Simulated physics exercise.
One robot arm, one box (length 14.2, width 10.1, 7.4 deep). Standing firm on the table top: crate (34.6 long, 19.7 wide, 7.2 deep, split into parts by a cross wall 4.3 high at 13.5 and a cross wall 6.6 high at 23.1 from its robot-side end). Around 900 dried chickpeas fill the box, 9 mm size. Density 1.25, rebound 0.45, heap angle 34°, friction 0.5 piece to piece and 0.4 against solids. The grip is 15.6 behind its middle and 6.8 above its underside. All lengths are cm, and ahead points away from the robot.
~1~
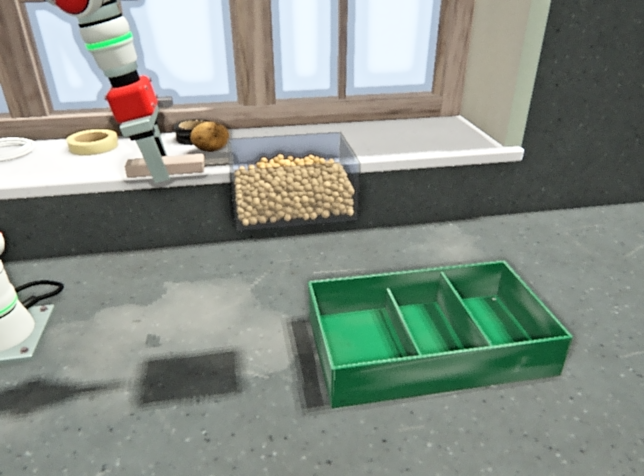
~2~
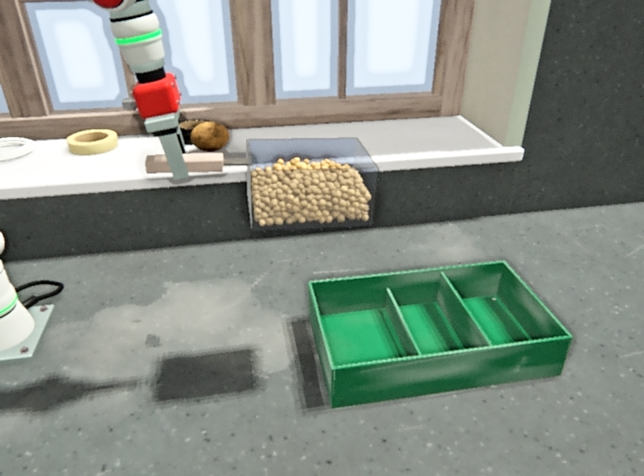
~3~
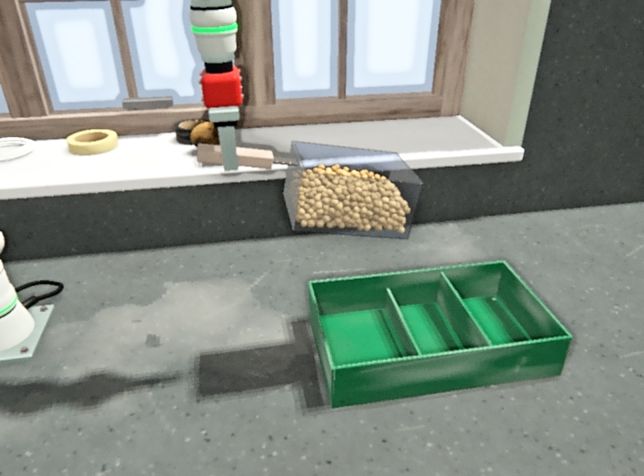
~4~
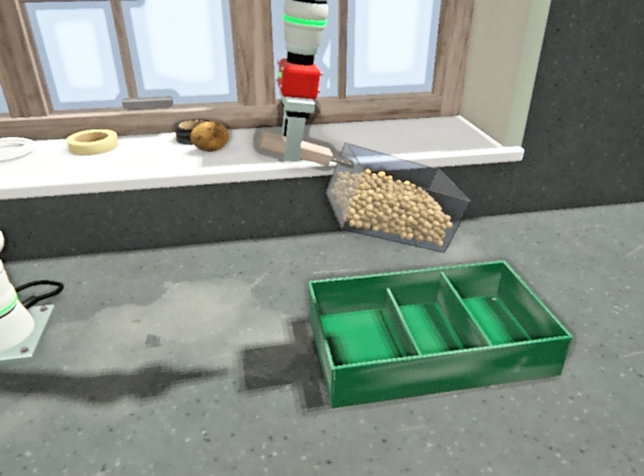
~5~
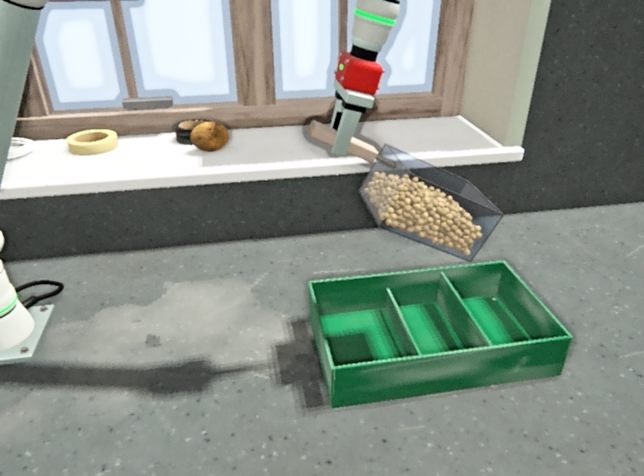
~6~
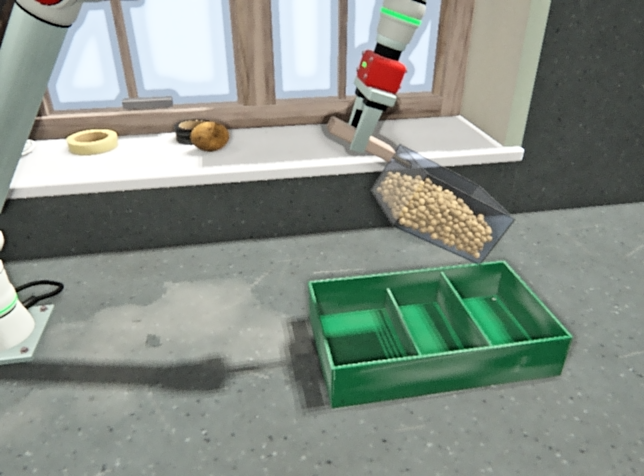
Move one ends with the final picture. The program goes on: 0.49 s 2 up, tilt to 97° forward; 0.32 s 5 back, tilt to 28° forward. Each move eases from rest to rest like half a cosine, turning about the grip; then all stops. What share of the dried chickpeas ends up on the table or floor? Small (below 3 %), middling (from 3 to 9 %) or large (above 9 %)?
A small share, below 3 %, ends on the table or floor.
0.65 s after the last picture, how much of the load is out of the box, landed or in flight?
Some 20 per cent.
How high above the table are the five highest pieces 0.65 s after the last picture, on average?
About 26 cm.
Then, 0.32 s on, tilted 80° forward, highest piece 27 above the table; 881 in the box, 1 in the middle part, 18 in flight or on a rim.
Then, 0.65 s on, tilted 63° forward, highest piece 27 above the table; 711 in the box, 179 in the robot-side part, 5 in the middle part, 5 in flight or on a rim.
Then, 1.01 s on, tilted 28° forward, highest piece 29 above the table; 684 in the box, 176 in the robot-side part, 16 in the far-side part, 8 in the middle part, 4 on the table or floor, 12 in flight or on a rim.
Then, 2.06 s on, tilted 28° forward, highest piece 29 above the table; 683 in the box, 176 in the robot-side part, 23 in the far-side part, 10 on the table or floor, 8 in the middle part.
In the end, 683 in the box, 176 in the robot-side part, 23 in the far-side part, 10 on the table or floor, 8 in the middle part. That is 1 % on the table or floor.
